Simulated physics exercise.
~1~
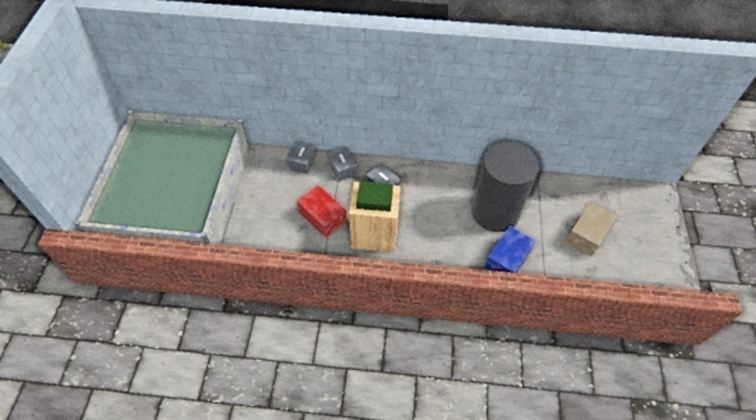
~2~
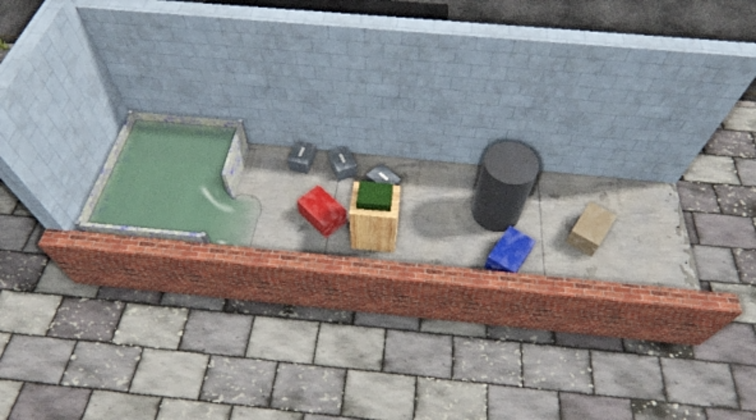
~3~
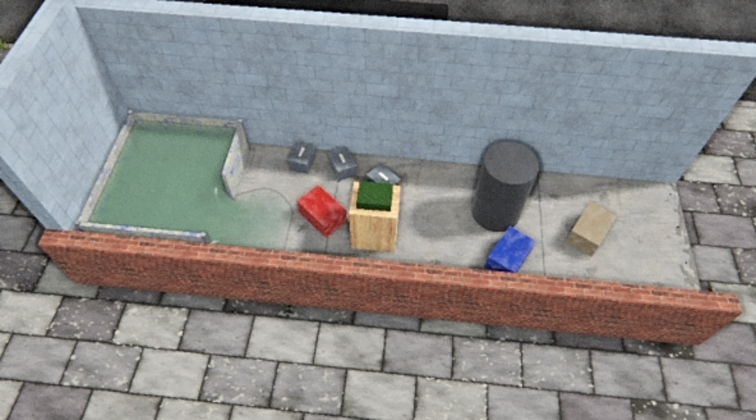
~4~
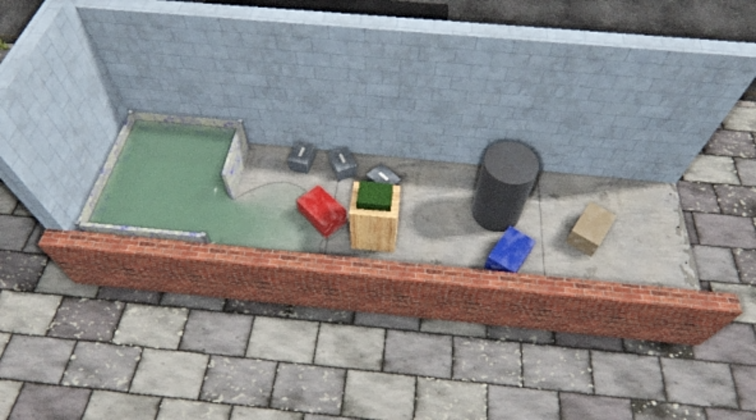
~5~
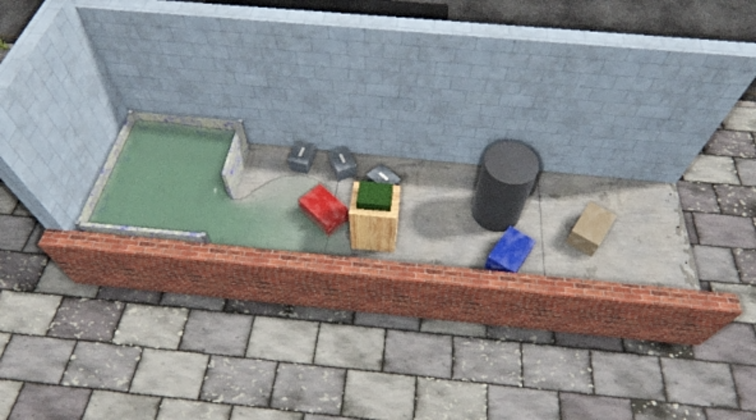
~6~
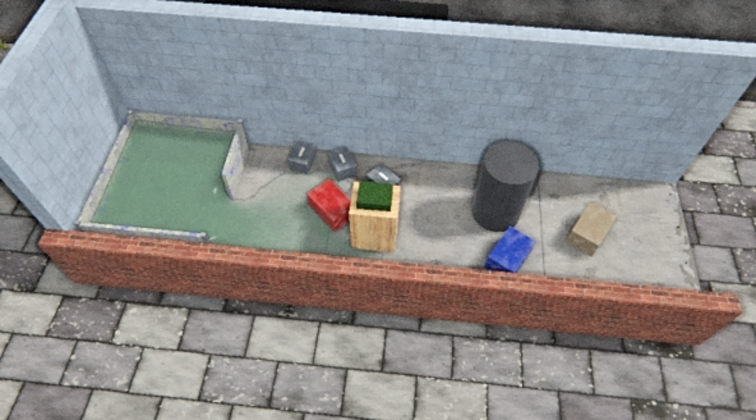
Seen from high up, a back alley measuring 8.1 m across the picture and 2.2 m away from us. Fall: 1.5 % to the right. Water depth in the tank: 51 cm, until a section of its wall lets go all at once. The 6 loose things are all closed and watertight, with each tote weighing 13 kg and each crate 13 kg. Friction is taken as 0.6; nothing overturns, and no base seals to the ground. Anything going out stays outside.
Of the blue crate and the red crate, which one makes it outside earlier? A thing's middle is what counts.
The blue one makes it out earlier.
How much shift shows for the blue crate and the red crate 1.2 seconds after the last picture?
About 40 and 120 cm.
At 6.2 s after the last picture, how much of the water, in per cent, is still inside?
Roughly 68 percent.
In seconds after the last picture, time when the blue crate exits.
Close to 3.0 s, I'd say.
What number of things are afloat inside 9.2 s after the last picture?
0 at that moment.
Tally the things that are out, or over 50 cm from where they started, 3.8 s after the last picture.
4.
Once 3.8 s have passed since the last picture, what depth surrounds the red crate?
Close to 5 centimetres.
Then, 1.2 s after the last picture the blue crate is near (543, 242), 0.4 m from its start, aground; the red crate is near (390, 165), 1.2 m from its start, aground; 0 of 6 are out; 0 afloat.
Then, 3.8 s after the last picture the blue crate has gone out (3.1 s after the last picture); the red crate is near (439, 218), 1.6 m from its start, aground; 2 of 6 are out; 0 afloat.
Then, 6.2 s after the last picture the blue crate has gone out (3.1 s after the last picture); the red crate is near (427, 208), 1.5 m from its start, aground; 2 of 6 are out; 0 afloat.
Then, 9.2 s after the last picture the blue crate has gone out (3.1 s after the last picture); the red crate is near (427, 209), 1.5 m from its start, aground; 2 of 6 are out; 0 afloat.
